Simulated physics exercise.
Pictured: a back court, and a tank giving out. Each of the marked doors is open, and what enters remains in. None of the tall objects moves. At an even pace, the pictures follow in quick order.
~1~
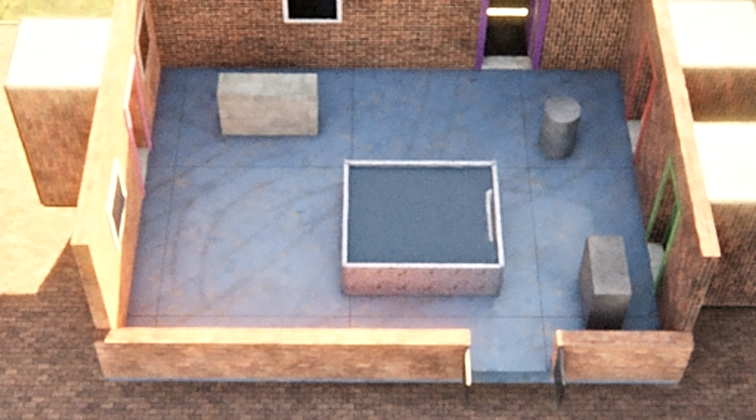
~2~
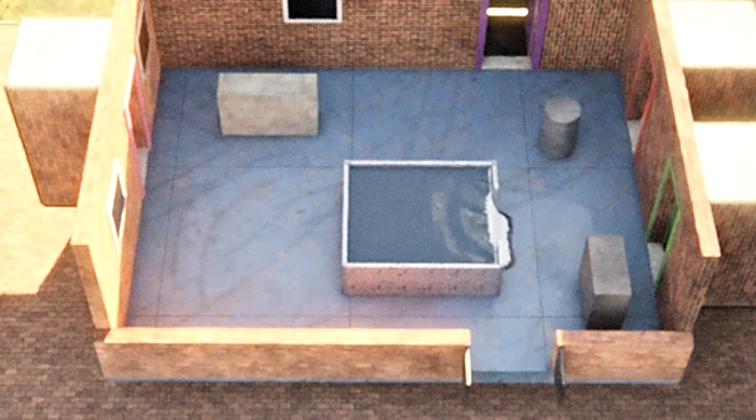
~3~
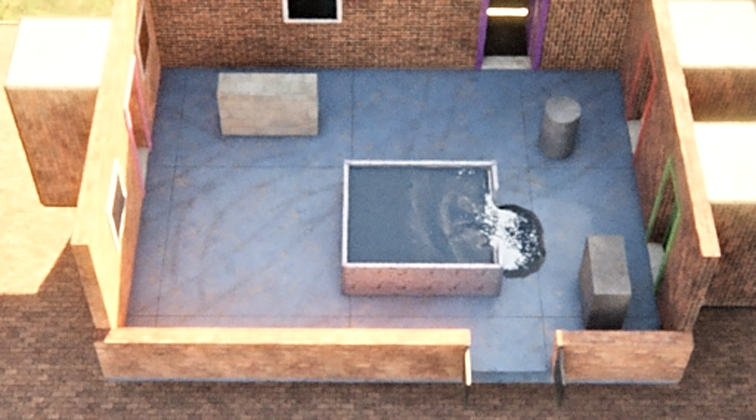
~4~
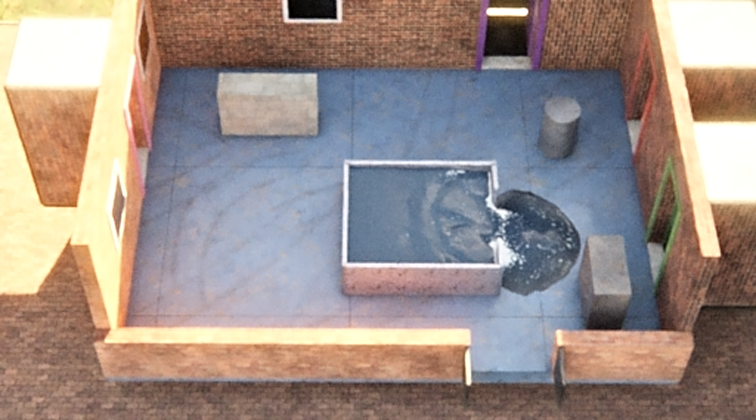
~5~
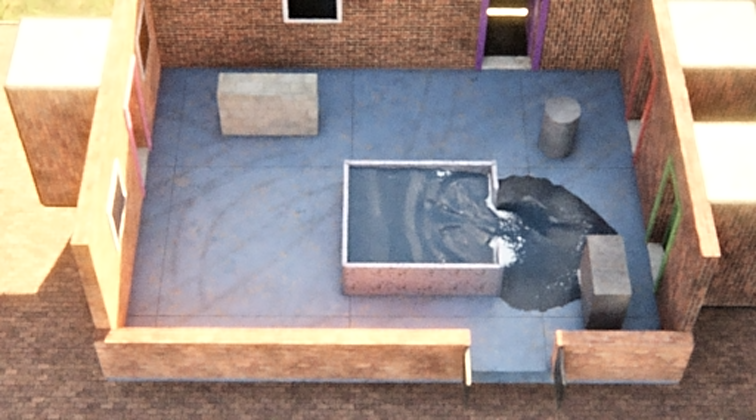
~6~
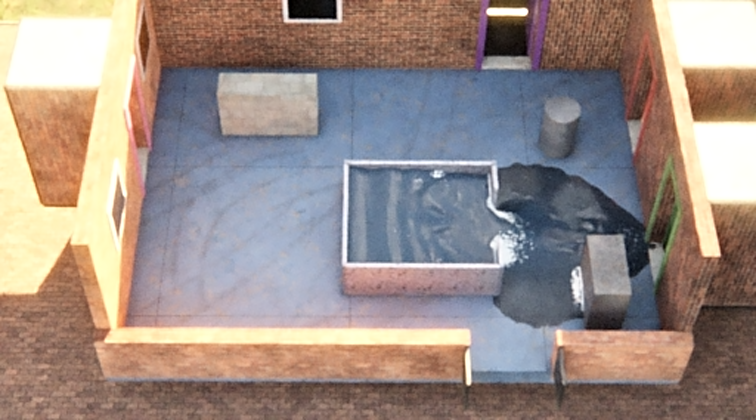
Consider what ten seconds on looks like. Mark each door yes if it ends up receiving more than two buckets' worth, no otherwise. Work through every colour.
Green door - yes, pink door - no, red door - yes, purple door - no.
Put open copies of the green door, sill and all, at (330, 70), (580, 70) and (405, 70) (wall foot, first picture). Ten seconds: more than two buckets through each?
In turn: Stays under, takes more, is under.
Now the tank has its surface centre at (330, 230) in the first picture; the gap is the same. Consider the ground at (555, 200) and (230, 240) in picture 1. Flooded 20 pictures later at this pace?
Spot one ends up sodden, spot two left untouched.
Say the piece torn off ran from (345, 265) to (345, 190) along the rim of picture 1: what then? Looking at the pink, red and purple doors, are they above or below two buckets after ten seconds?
Going door by door, pink overflows, then red falls below the limit, then purple falls below the limit.
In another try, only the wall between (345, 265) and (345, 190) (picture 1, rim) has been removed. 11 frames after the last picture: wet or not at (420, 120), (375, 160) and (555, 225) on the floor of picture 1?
In turn: Untouched, then untouched, then untouched.
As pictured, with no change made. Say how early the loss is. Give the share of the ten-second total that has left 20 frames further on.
My reading is about 45 per cent.
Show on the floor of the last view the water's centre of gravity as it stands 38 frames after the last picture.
The water centres close to (489, 218).
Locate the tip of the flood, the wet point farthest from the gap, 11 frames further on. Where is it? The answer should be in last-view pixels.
Roughly at (620, 73).
A moment on, water covers 15 % of the floor; the green door over two buckets in, the pink door not reached, the red door not reached, the purple door not reached.
Next, water covers 25 % of the floor; the green door far over two buckets in, the pink door not reached, the red door under two buckets in, the purple door not reached.
Then, water covers 35 % of the floor; the green door far over two buckets in, the pink door not reached, the red door over two buckets in, the purple door wet at the sill, nothing in.
Later, water covers 60 % of the floor; the green door far over two buckets in, the pink door not reached, the red door far over two buckets in, the purple door wet at the sill, nothing in.
In the end, water covers 85 % of the floor; the green door far over two buckets in, the pink door wet at the sill, nothing in, the red door far over two buckets in, the purple door wet at the sill, nothing in.
